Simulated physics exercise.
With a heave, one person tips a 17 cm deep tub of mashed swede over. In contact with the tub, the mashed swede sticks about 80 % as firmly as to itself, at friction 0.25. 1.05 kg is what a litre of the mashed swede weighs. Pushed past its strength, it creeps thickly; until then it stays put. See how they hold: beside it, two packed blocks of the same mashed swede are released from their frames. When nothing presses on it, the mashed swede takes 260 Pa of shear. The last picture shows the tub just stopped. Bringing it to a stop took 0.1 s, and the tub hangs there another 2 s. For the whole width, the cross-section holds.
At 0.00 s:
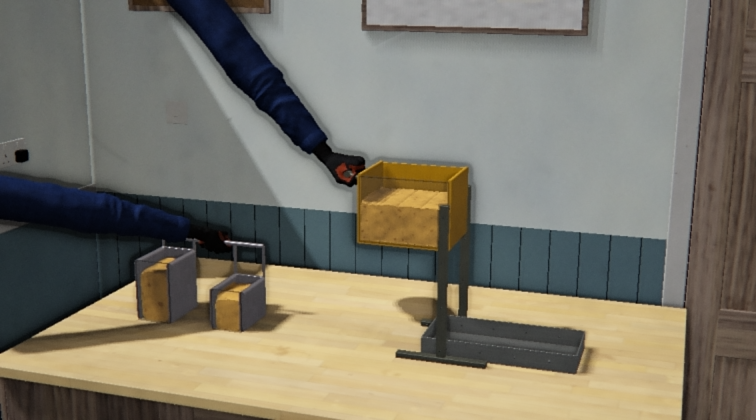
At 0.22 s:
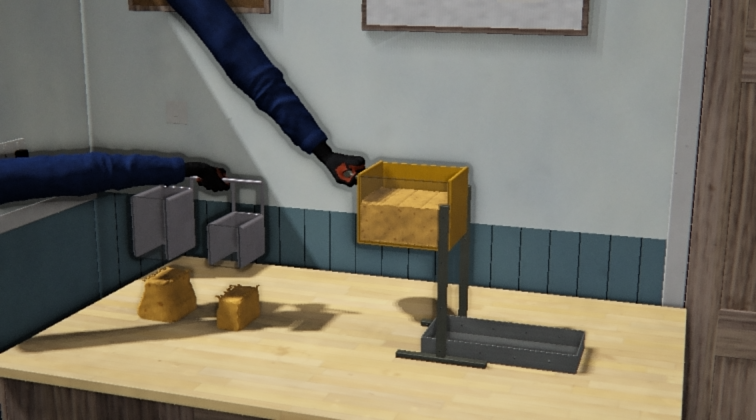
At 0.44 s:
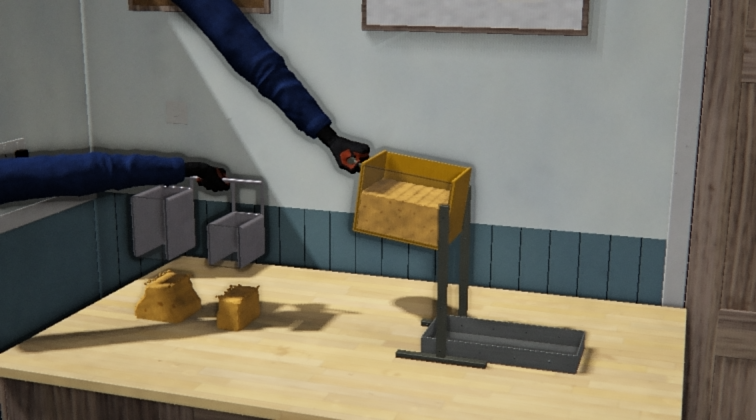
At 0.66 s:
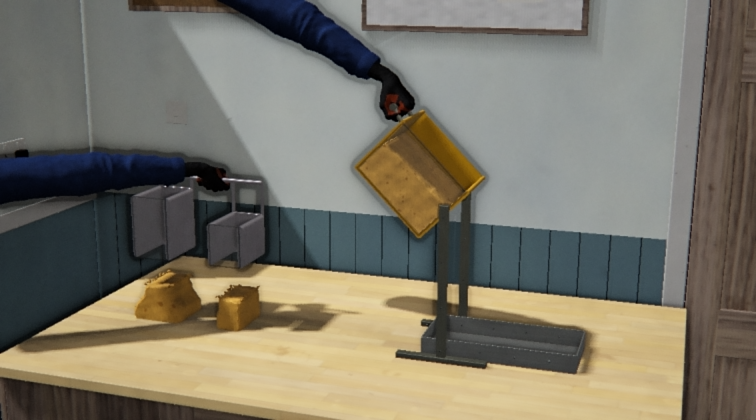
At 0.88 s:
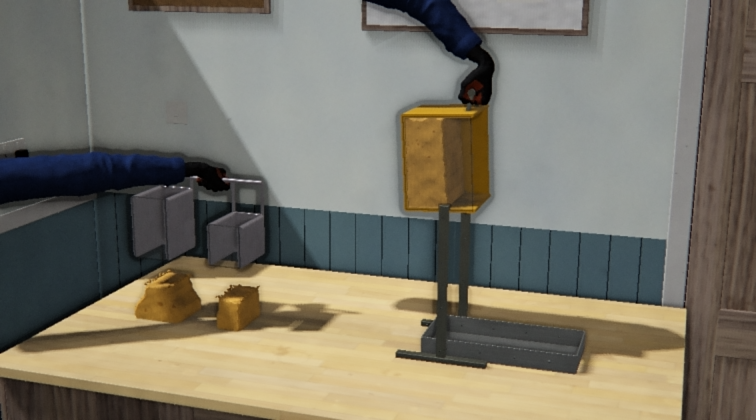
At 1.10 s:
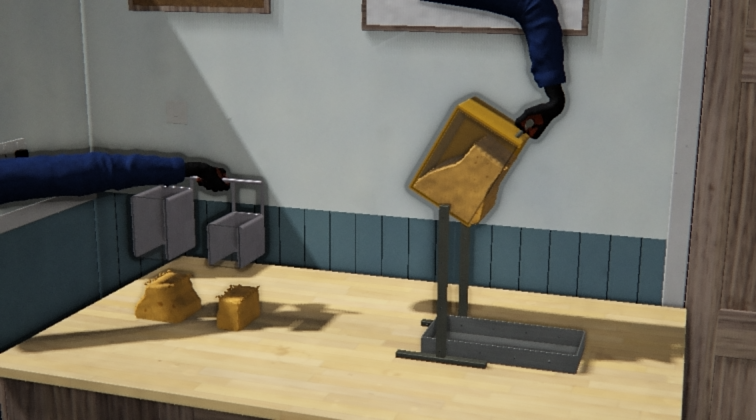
The footage shows a hand lifting grey casings off two orange-brown blocks, which slump slightly on a table, before another hand tilts a yellow tub on a stand rightward past its side, the thick mash inside sagging unevenly.
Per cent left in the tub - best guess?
Best guess: 0 %.
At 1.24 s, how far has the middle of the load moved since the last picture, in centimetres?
I'd put the distance at about 15 centimetres.
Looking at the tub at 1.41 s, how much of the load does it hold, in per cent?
About 0 %.
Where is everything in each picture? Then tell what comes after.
Handle-side rim at (361, 176), tilt 0 degrees; crest of the mashed swede at (440, 209); block heights 15 cm, 9.6 cm (left to right), in the first picture.
Handle-side rim at (361, 176), tilt 0 degrees; crest of the mashed swede at (440, 209); block heights 12 cm, 9.3 cm (left to right), in the second picture.
Handle-side rim at (365, 165), tilt 8 degrees; crest of the mashed swede at (366, 193); block heights 11 cm, 9.2 cm (left to right), in the third picture.
Handle-side rim at (405, 123), tilt 45 degrees; crest of the mashed swede at (387, 145); block heights 11 cm, 9.2 cm (left to right), in the fourth picture.
Handle-side rim at (472, 118), tilt 87 degrees; crest of the mashed swede at (437, 120); block heights 11 cm, 9.2 cm (left to right), in the fifth picture.
Handle-side rim at (518, 148), tilt 119 degrees; crest of the mashed swede at (475, 148); block heights 11 cm, 9.2 cm (left to right), in the sixth picture.
After 1.24 s, the tub is at 120 degrees and holds 27 %.
After 1.41 s, the tub is at 120 degrees and holds 0 %.
After 1.58 s, the tub is at 120 degrees and holds 0 %.
After 1.75 s, the tub is at 120 degrees and holds 0 %.
After 3.10 s, the tub is at 120 degrees and holds 0 %.
